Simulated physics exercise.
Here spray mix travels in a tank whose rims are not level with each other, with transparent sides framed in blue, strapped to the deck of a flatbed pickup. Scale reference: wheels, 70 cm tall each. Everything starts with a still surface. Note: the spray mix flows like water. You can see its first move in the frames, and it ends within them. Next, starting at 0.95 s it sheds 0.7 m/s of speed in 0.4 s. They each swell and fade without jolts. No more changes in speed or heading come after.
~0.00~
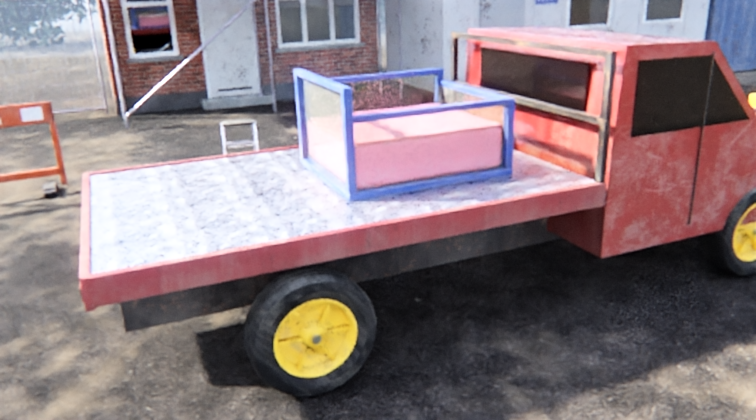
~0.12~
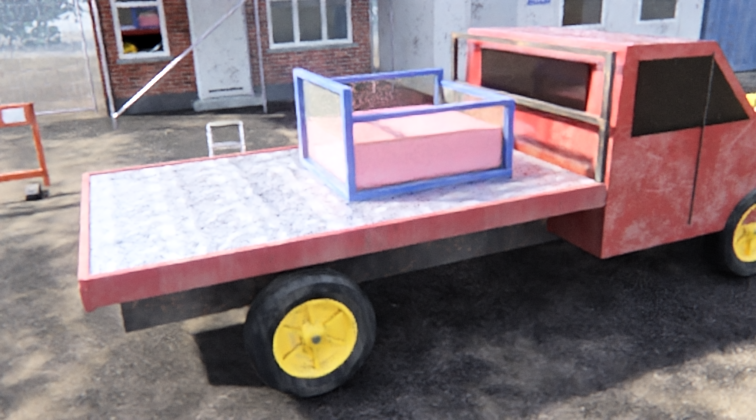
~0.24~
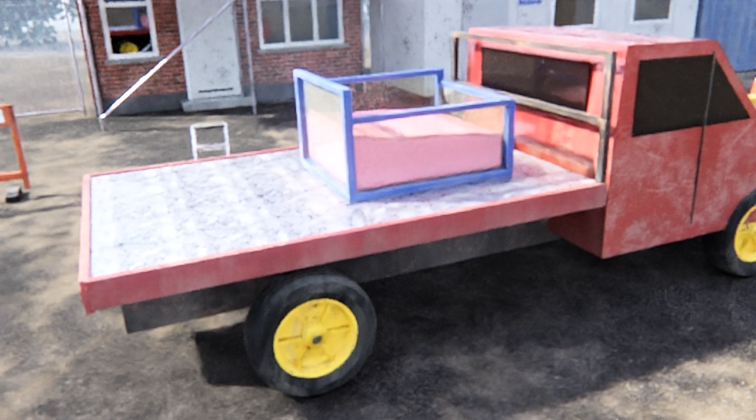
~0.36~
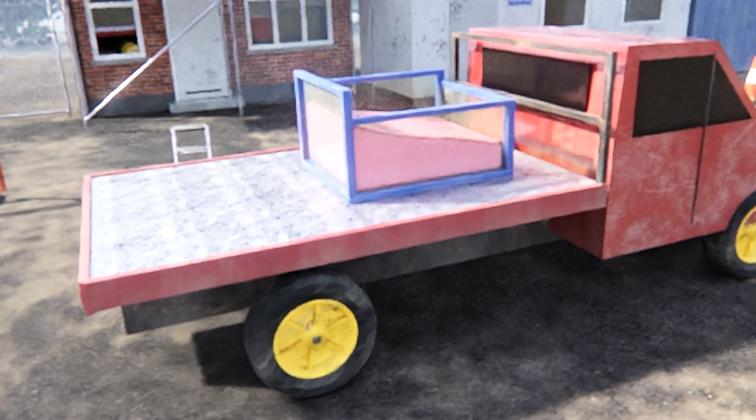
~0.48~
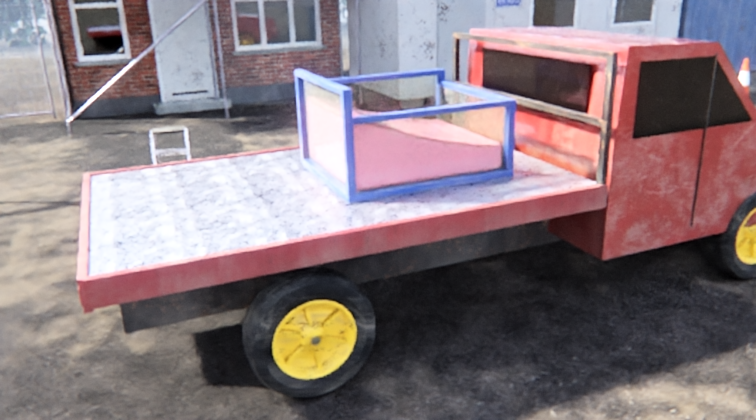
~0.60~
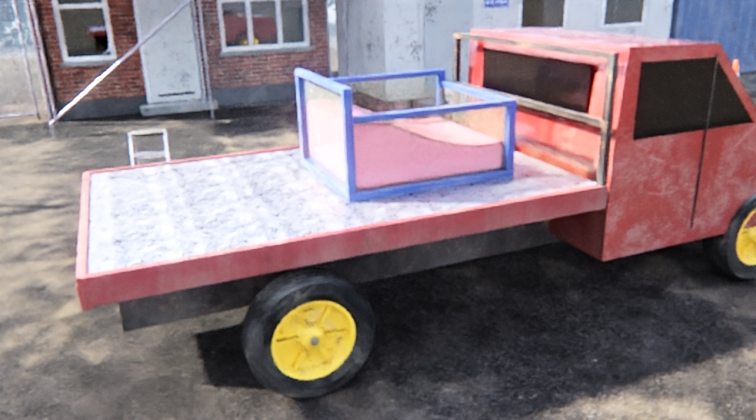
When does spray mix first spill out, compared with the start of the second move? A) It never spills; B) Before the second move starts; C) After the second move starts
The answer is C.
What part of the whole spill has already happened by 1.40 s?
Roughly 0 % of the total.
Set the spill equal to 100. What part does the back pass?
I'd estimate some 0 percent of what spills.
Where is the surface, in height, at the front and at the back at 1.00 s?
Front: 38 cm; back: 22 cm.
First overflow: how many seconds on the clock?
It happens at some 1.5 s.
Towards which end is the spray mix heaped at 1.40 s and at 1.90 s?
First time: Forward; second time: Rear.
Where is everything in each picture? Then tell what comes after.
The first frame shows the spray mix reaches (486, 123) at the front end; it reaches (359, 140) at the back end; no slope yet; the front is on the right, levels are read along the near wall; a wheel hub at (319, 343).
The second frame shows the spray mix reaches (486, 123) at the front end; it reaches (359, 140) at the back end; no slope yet.
The third frame shows the spray mix reaches (486, 131) at the front end; it reaches (358, 132) at the back end; it is heaped 7° towards the back.
The fourth frame shows the spray mix reaches (486, 139) at the front end; it is heaped 14° towards the back.
The fifth frame shows the spray mix reaches (487, 141) at the front end; it is heaped 16° towards the back.
The sixth frame shows the spray mix reaches (487, 140) at the front end; it is heaped 14° towards the back; a wheel hub at (317, 345).
After 1.00 s it stands 23 cm high behind and 38 cm in front; all of it is still inside.
After 1.40 s it stands 10 cm high behind and 51 cm in front; all of it is still inside.
After 1.90 s it stands 48 cm high behind and 25 cm in front; 2 per cent has gone over the front.
After 4.34 s 4 per cent has gone over the front; the first of it left at about 1.50 s, and the second move began at 0.95 s.
